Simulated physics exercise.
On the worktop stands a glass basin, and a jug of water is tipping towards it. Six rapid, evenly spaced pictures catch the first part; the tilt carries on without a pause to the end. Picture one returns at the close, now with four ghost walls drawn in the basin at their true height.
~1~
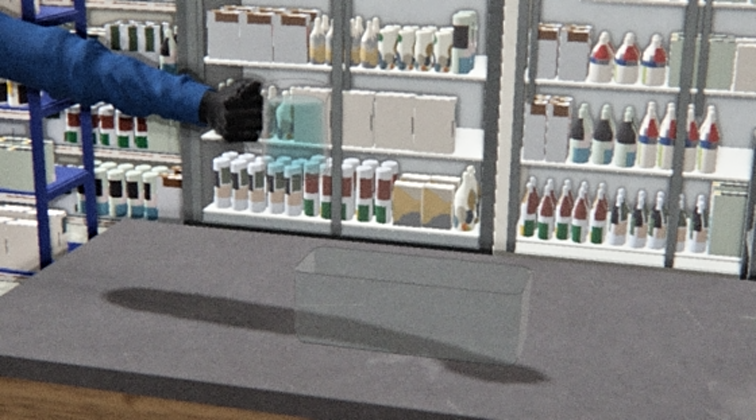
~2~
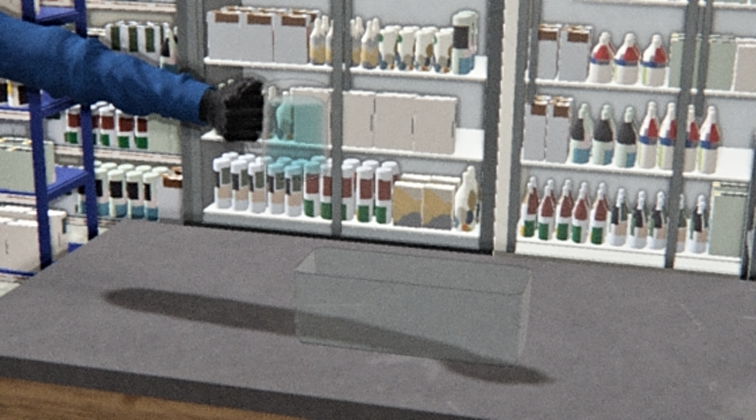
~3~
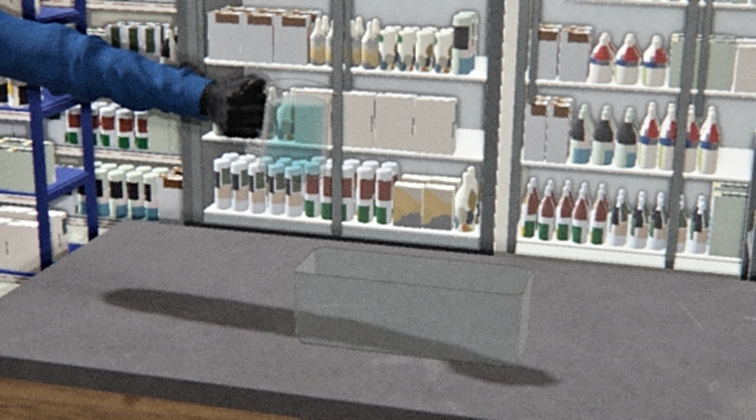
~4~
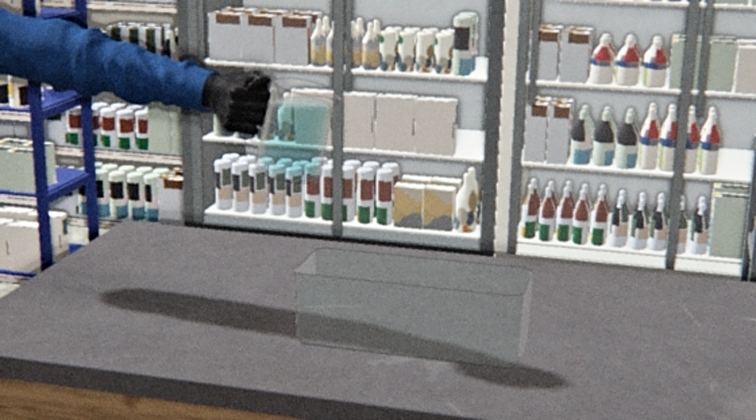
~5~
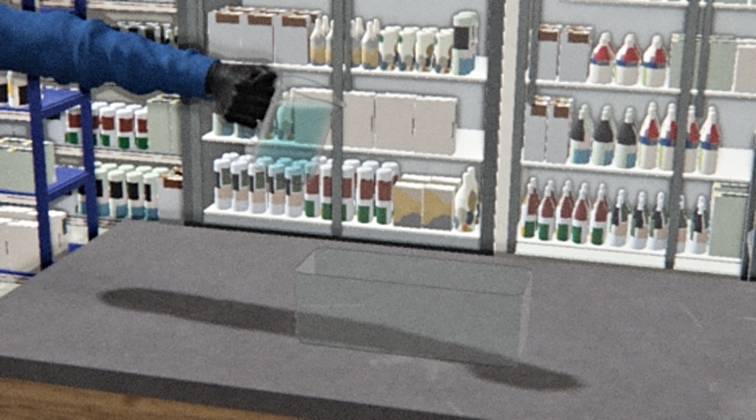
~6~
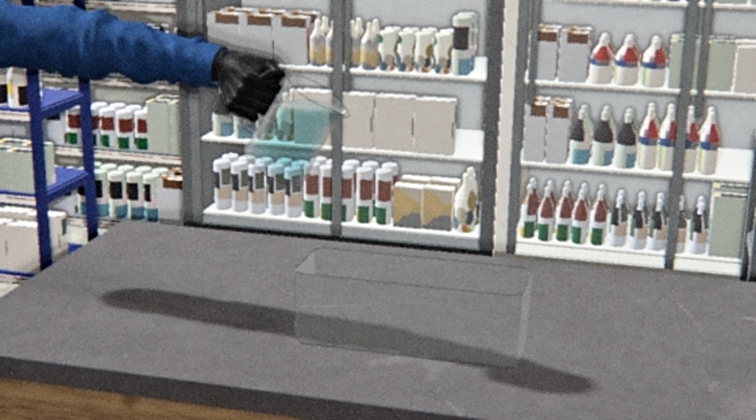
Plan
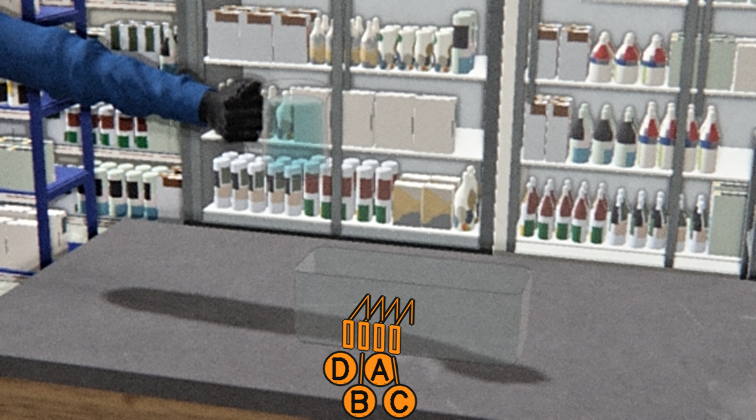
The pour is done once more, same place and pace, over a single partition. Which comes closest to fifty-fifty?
Use slot C.
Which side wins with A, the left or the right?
More ends on the right.
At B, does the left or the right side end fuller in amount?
The right side.
In orange, A at (377, 355); B at (362, 353); C at (393, 357); D at (347, 351).
If A is chosen, about 16 % ends left of the wall and 83 % right of it.
If B is chosen, about 7 % ends left of the wall and 91 % right of it.
If C is chosen, about 47 % ends left of the wall and 51 % right of it.
If D is chosen, about 8 % ends left of the wall and 90 % right of it; 3 % is lost outside.
